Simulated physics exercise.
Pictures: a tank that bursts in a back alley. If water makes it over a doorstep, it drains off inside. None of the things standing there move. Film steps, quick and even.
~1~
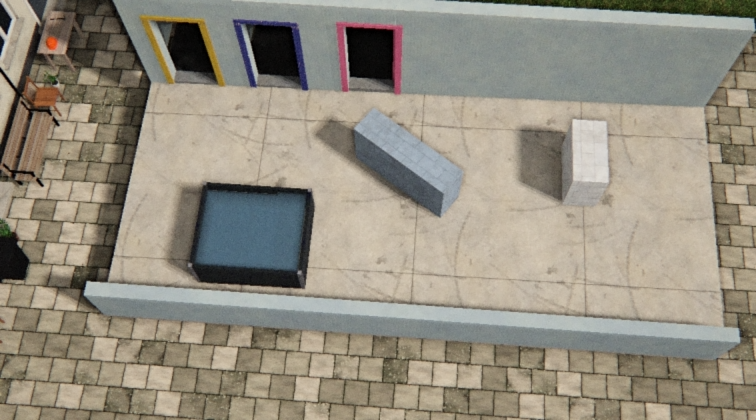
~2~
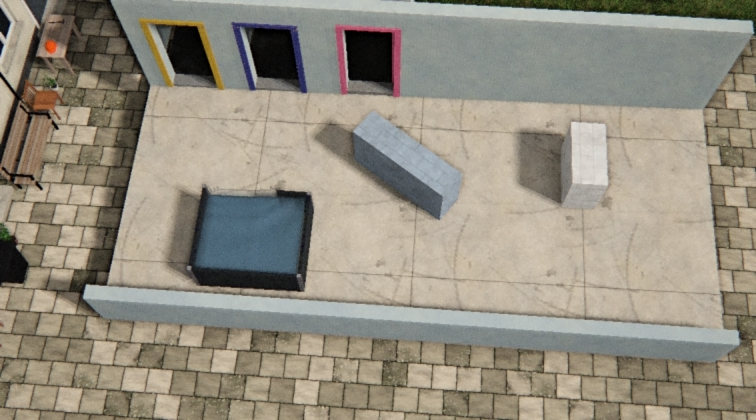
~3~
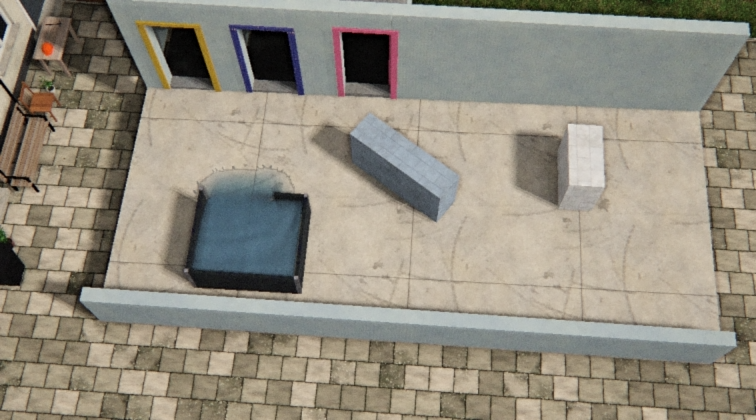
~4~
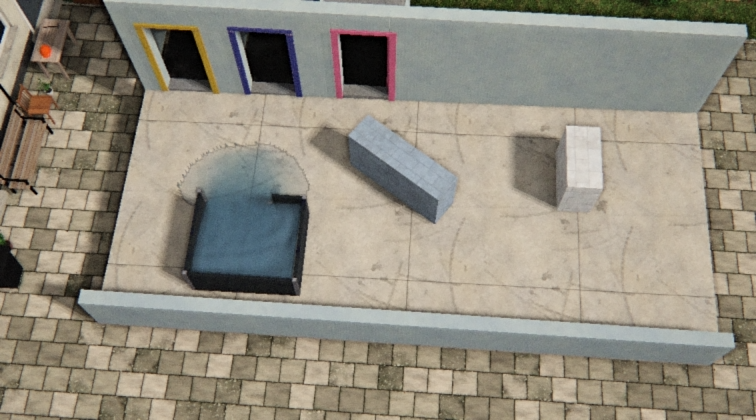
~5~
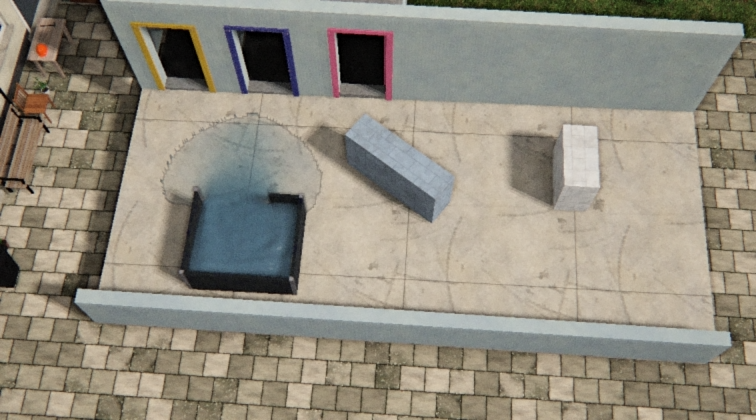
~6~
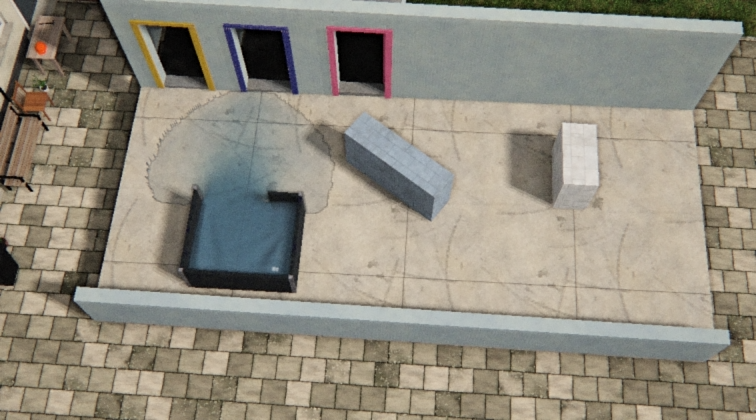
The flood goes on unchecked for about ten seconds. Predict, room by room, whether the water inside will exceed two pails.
In order: I predict the yellow door will overshoot two buckets; I predict the blue door will overshoot two buckets; I predict the pink door will remain at two buckets or below.
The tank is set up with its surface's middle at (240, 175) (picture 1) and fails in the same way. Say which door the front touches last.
That would be the pink-painted one, I think.
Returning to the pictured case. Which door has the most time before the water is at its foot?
The one in pink.
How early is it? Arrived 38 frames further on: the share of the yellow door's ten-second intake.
My guess is about 100 %.
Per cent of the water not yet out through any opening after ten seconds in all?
28 %.
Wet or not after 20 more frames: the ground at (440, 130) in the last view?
Lab note - point status: Swamped.
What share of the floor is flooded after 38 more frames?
The answer is around 30 per cent.
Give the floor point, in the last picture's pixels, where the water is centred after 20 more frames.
The spot I would choose is (257, 177).
A moment on, water covers 20 % of the floor; the yellow door under two buckets in, the blue door over two buckets in, the pink door wet at the sill, nothing in.
Next, water covers 20 % of the floor; the yellow door far over two buckets in, the blue door far over two buckets in, the pink door wet at the sill, nothing in.
Then, water covers 25 % of the floor; the yellow door far over two buckets in, the blue door far over two buckets in, the pink door wet at the sill, nothing in.
Later, water covers 30 % of the floor; the yellow door far over two buckets in, the blue door far over two buckets in, the pink door wet at the sill, nothing in.
In the end, water covers 25 % of the floor; the yellow door far over two buckets in, the blue door far over two buckets in, the pink door wet at the sill, nothing in.
